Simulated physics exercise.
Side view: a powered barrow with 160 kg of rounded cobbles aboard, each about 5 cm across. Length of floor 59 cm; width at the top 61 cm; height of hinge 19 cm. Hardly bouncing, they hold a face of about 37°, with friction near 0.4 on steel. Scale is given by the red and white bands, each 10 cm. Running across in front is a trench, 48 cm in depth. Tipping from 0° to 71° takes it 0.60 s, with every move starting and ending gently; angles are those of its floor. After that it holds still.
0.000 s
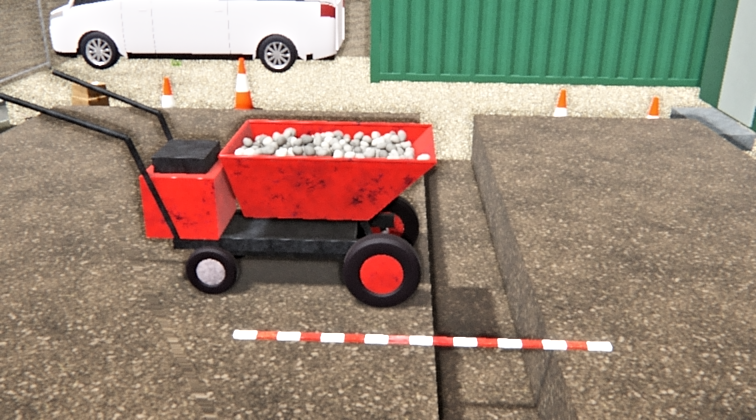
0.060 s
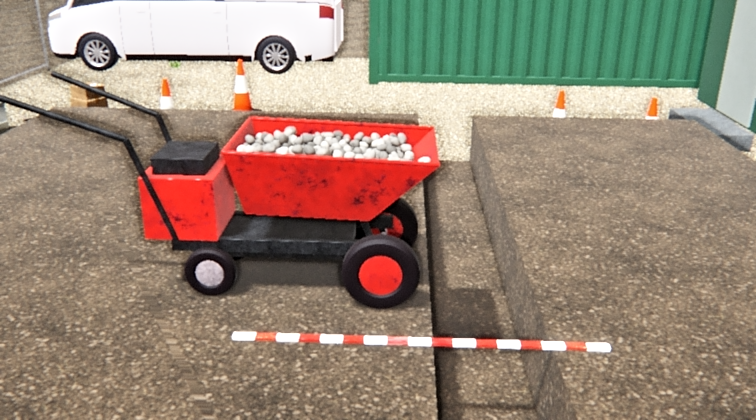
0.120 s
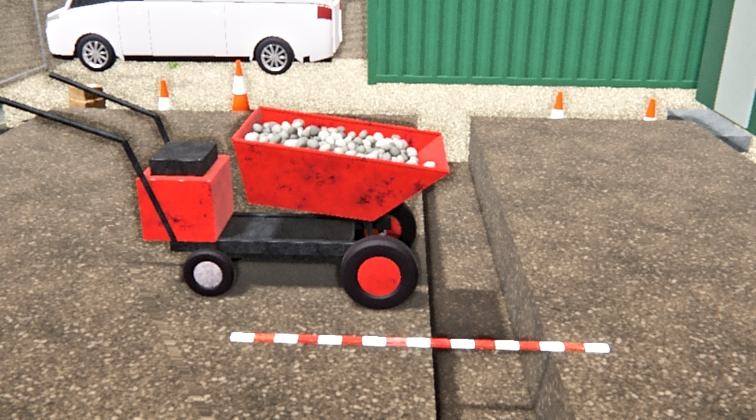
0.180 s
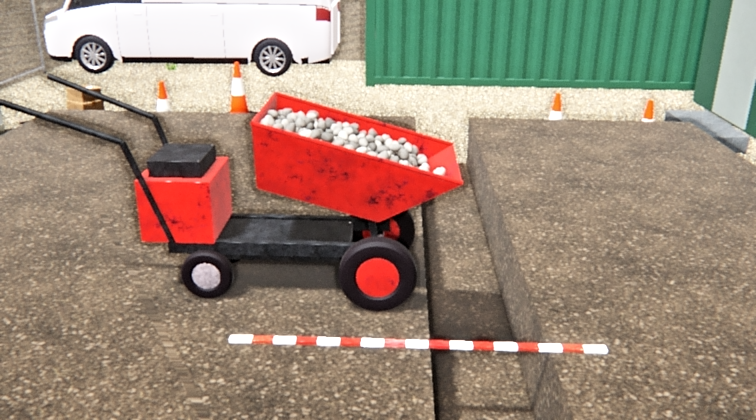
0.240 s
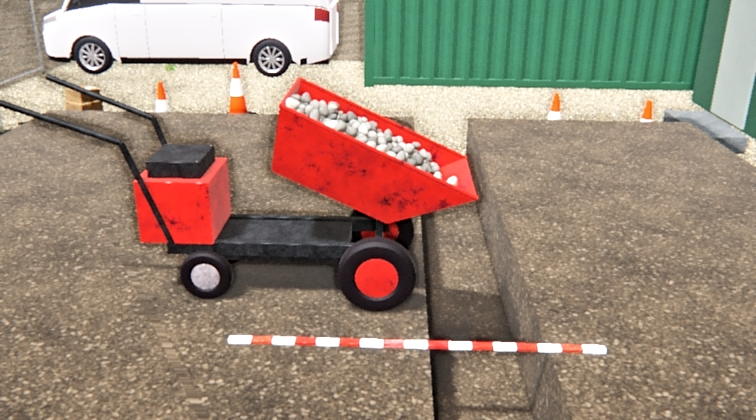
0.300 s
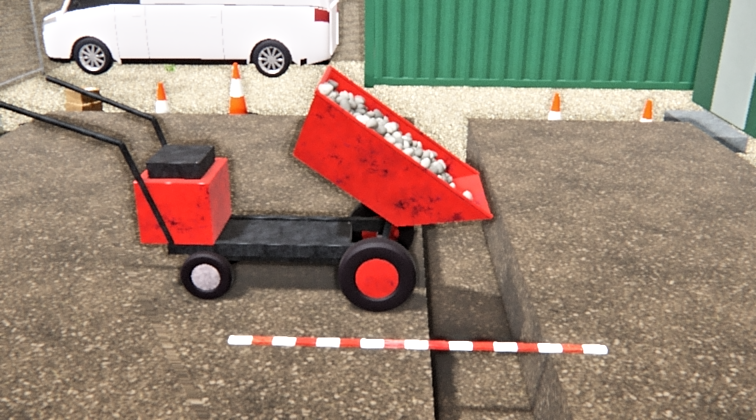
To begin with, a red powered barrow loaded with rounded grey and white stones stands level beside a trench, behind a red and white banded pole. Its tray then starts tilting gently to the right, and finally slopes steeply, its lip lowered over the trench with the stones still inside.
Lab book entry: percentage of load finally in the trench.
Approx. 30 percent.
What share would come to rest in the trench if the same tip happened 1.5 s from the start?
Trench share: Approx. 45%.
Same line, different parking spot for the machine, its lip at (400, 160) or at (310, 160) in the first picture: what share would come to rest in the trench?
Roughly 70 per cent, then 85 per cent.
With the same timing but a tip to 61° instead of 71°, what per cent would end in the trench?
It comes out at about 35 percent.
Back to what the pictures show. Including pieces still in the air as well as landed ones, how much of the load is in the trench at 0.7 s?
Roughly 10% by that time.
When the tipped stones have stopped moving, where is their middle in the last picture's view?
Roughly (575, 285), I'd say.
After 0.4 s the floor is at 60°; 100 % in the tray; the foremost stones are at (489, 226).
After 0.7 s the floor is at 71°; 67 % in the tray, 10 % in the trench, 23 % past the trench; the foremost stones are at (581, 295).
After 1.0 s the floor is at 71°; 8 % in the tray, 23 % in the trench, 70 % past the trench; the foremost stones are at (756, 285).
After 3.0 s the floor is at 71°; 0 % in the tray, 30 % in the trench, 70 % past the trench; the foremost stones are past the picture's edge.
